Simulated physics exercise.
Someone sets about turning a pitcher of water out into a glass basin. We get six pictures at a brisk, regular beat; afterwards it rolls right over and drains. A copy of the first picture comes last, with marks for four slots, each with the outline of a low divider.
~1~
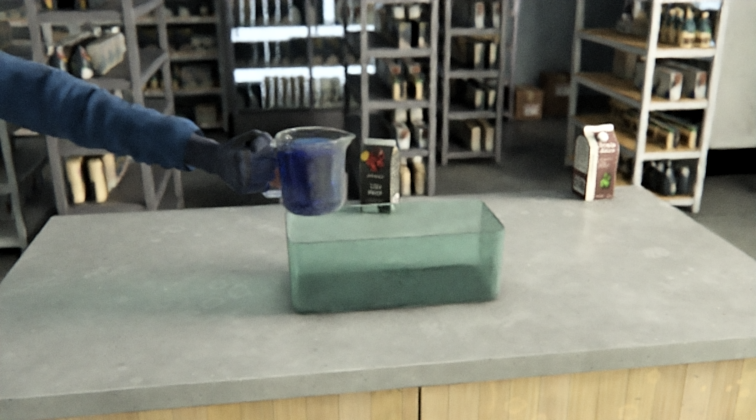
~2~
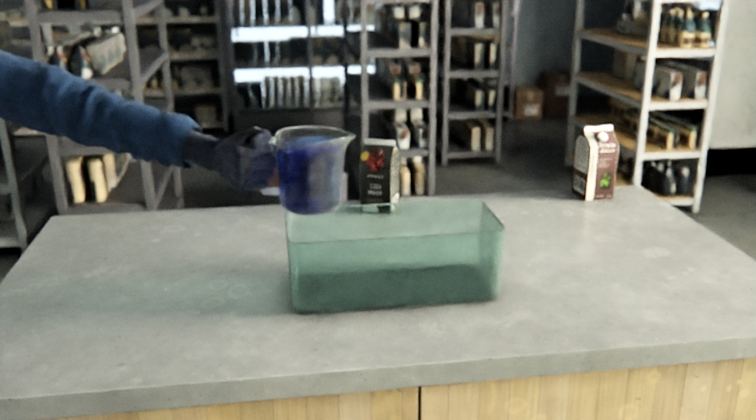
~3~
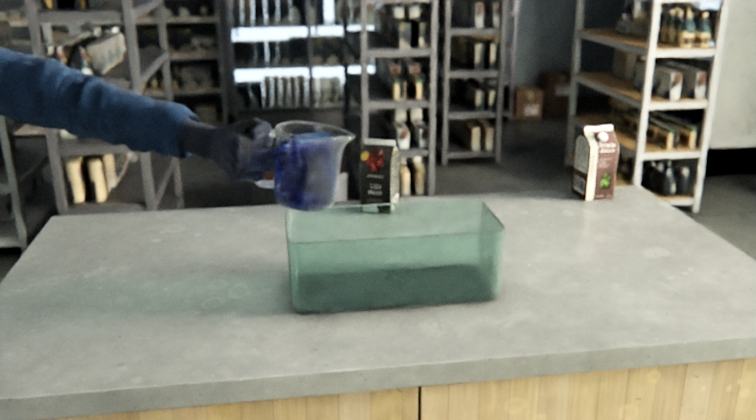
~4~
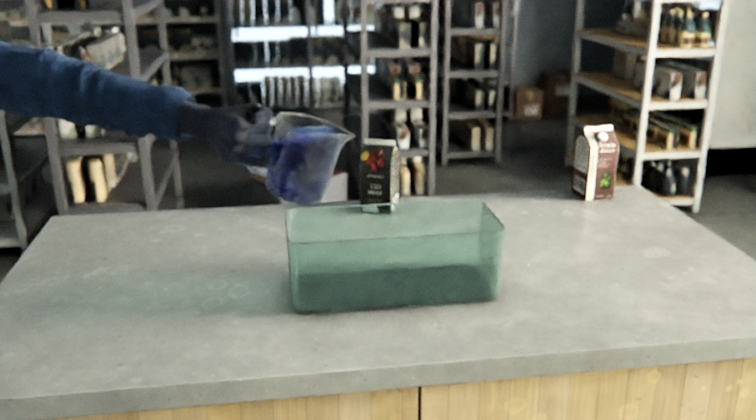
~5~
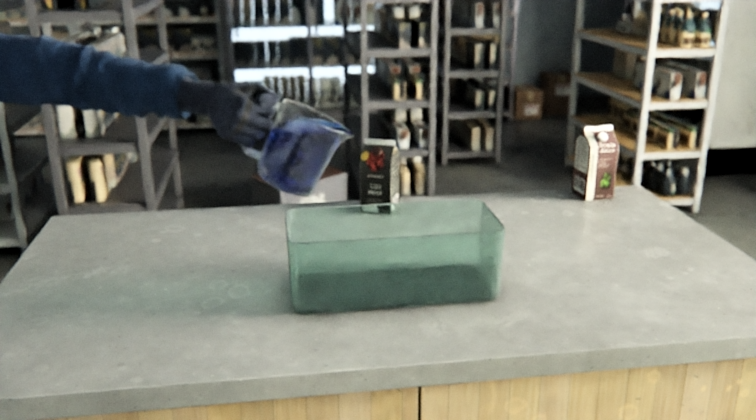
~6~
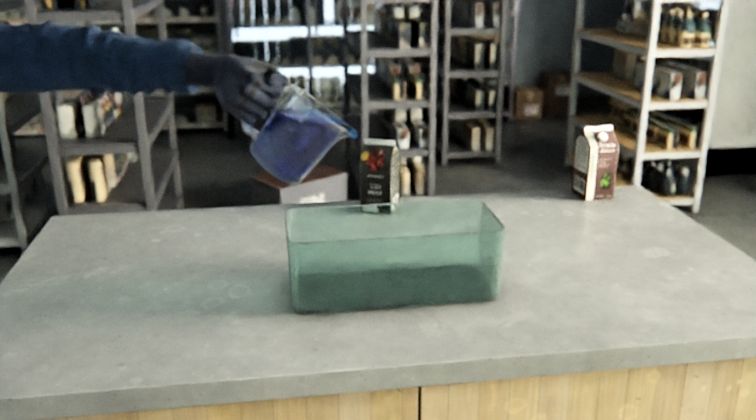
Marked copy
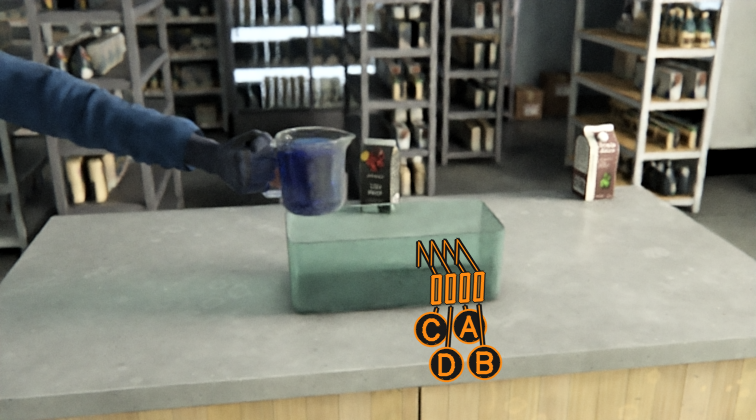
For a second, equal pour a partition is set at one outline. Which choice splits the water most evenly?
C is best.
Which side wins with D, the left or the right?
The left side.
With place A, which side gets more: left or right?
The left one.
On the marked copy, A at (464, 306); B at (479, 305); C at (436, 308); D at (450, 307).
For place A, about 87 % ends left of the wall and 4 % right of it; 10 % is lost outside.
For place B, about 84 % ends left of the wall and 4 % right of it; 12 % is lost outside.
For place C, about 43 % ends left of the wall and 46 % right of it; 10 % is lost outside.
For place D, about 78 % ends left of the wall and 15 % right of it; 7 % is lost outside.
